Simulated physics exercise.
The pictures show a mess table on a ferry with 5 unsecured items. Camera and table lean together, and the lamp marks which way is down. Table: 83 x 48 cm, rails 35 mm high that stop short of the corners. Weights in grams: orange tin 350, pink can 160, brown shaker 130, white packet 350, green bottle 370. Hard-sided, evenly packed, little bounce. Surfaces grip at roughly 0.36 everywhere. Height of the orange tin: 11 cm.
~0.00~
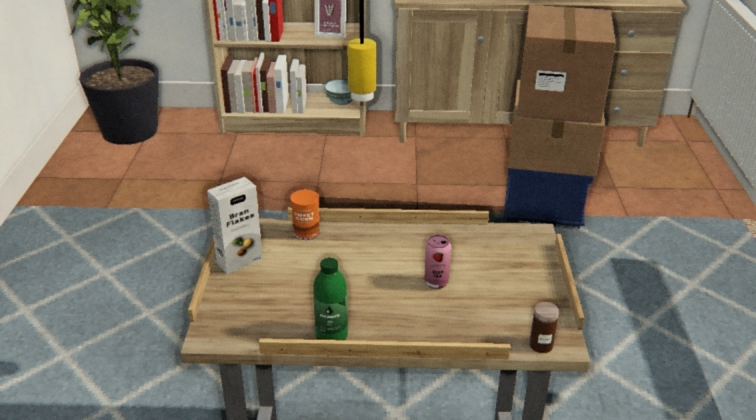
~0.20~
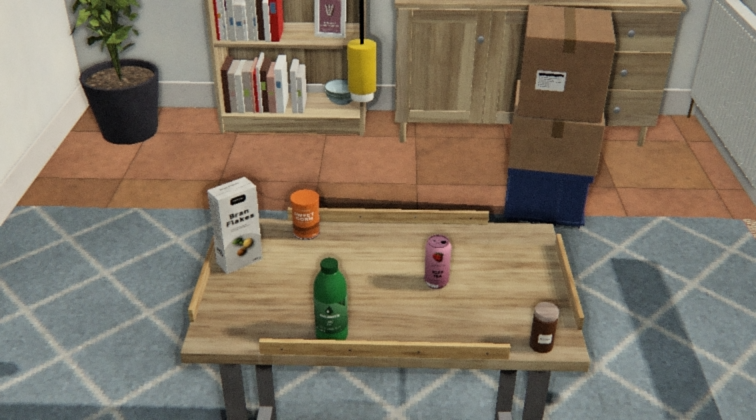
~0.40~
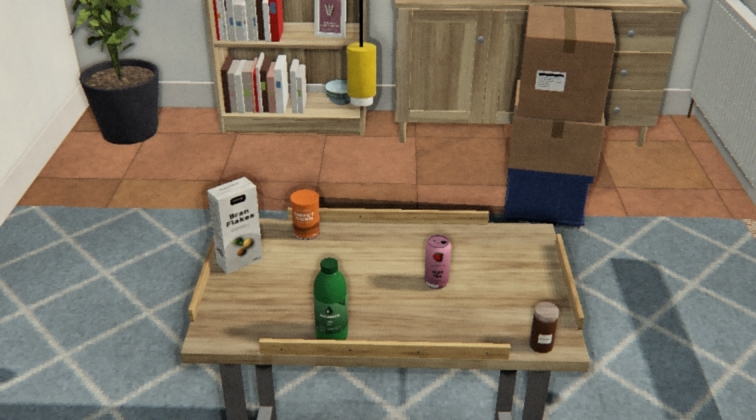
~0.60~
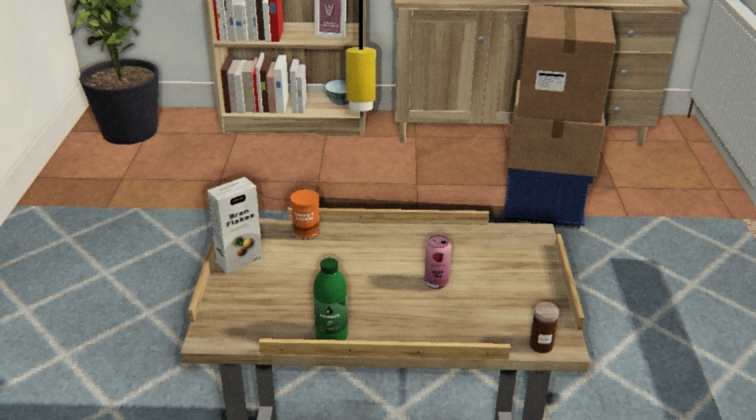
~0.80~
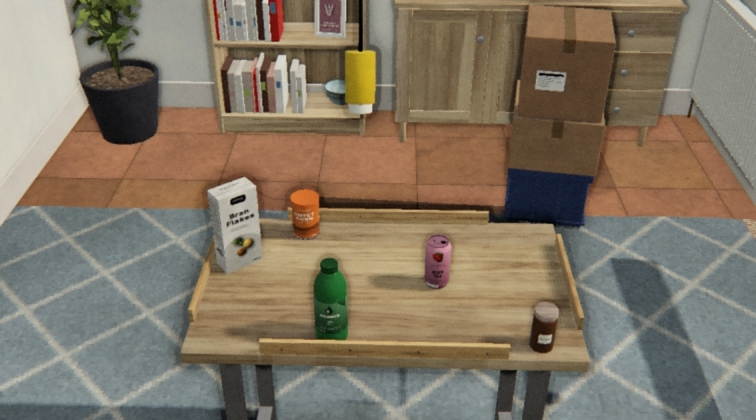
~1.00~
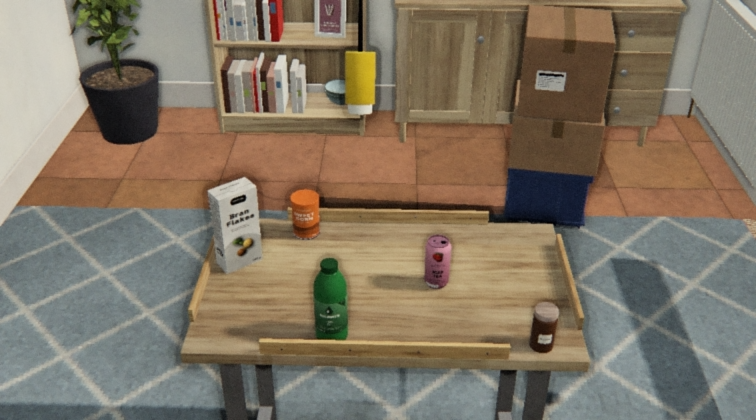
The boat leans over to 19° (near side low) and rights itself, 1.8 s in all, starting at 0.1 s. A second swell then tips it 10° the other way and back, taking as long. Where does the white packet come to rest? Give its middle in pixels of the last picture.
Resting place of the white packet: (269, 285).
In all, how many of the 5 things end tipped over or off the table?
In all, 1.
After 1.60 s, boat heeled 5°, near side down; white packet 56° off its base near (258, 255).
After 1.70 s, boat heeled 2°, near side down; white packet on its side near (269, 284).
In the end (4.2 s), toppled on the table, white packet; the other 4 under 5 cm from the start. In the last view, white packet near (269, 284).
